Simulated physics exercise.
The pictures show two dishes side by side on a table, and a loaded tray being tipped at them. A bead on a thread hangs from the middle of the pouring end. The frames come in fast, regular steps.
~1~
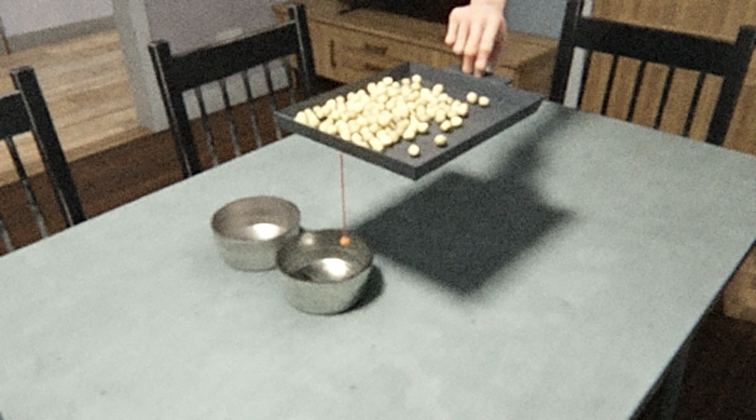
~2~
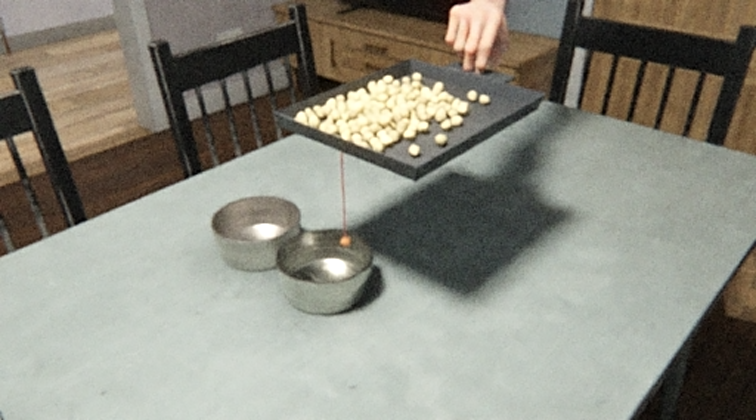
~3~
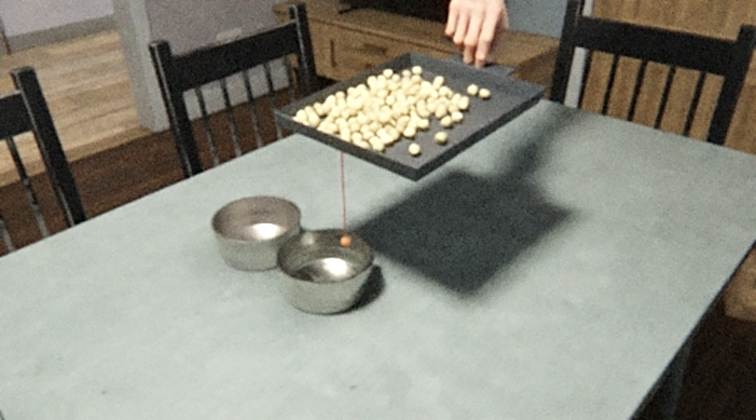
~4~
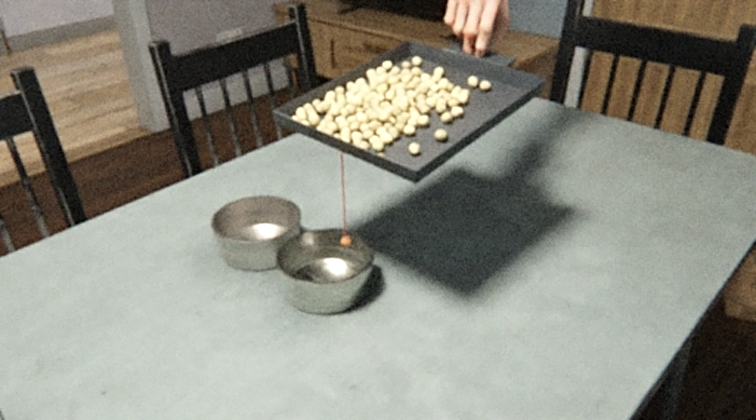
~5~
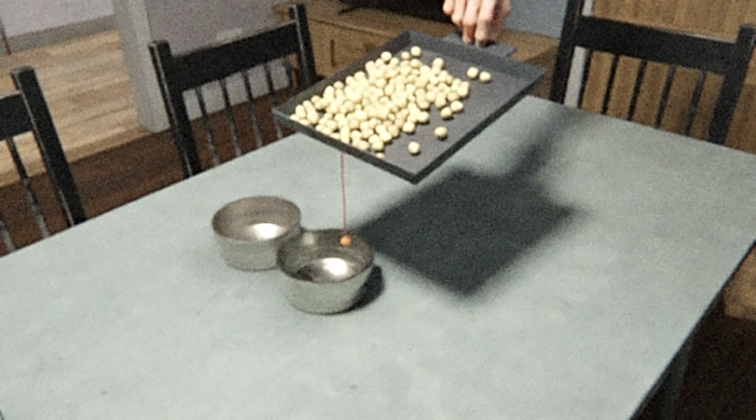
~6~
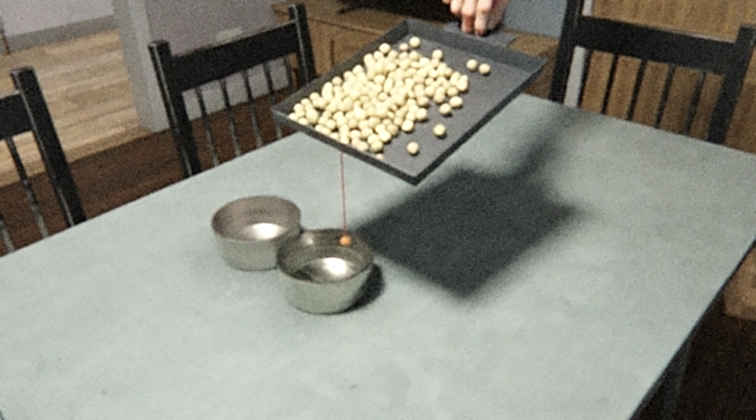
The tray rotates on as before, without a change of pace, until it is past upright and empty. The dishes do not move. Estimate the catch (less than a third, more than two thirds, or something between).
Together they catch under a third.
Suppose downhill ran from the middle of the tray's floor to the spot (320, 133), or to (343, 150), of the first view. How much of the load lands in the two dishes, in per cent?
Roughly 70 per cent, and 20 per cent.
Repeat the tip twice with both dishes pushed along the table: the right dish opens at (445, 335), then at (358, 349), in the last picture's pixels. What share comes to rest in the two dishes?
About 70 and 30 per cent.
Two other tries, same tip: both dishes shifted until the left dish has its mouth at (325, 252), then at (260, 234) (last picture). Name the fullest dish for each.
In turn: The right dish; right.
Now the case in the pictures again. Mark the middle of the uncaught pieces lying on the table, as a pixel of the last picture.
Around (361, 357).
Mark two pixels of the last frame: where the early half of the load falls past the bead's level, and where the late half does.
The first part at (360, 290); the rest at (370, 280).
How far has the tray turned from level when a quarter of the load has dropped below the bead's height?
At some 85 degrees.
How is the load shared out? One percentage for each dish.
About: Left dish 0, right dish 10 per cent.
Shortly afterwards, tray tipped steeply; all but a few on the tray; only a few outside both; only a few in the air.
Next, tray tipped right over; near a quarter on the tray; a little in the right dish; near a third outside both; near a quarter in the air.
Some moments later, tray tipped past a quarter turn; a little in the right dish; the bulk outside both.
In the end, tray tipped past a quarter turn; a little in the right dish; none at all in the left dish; the bulk outside both.
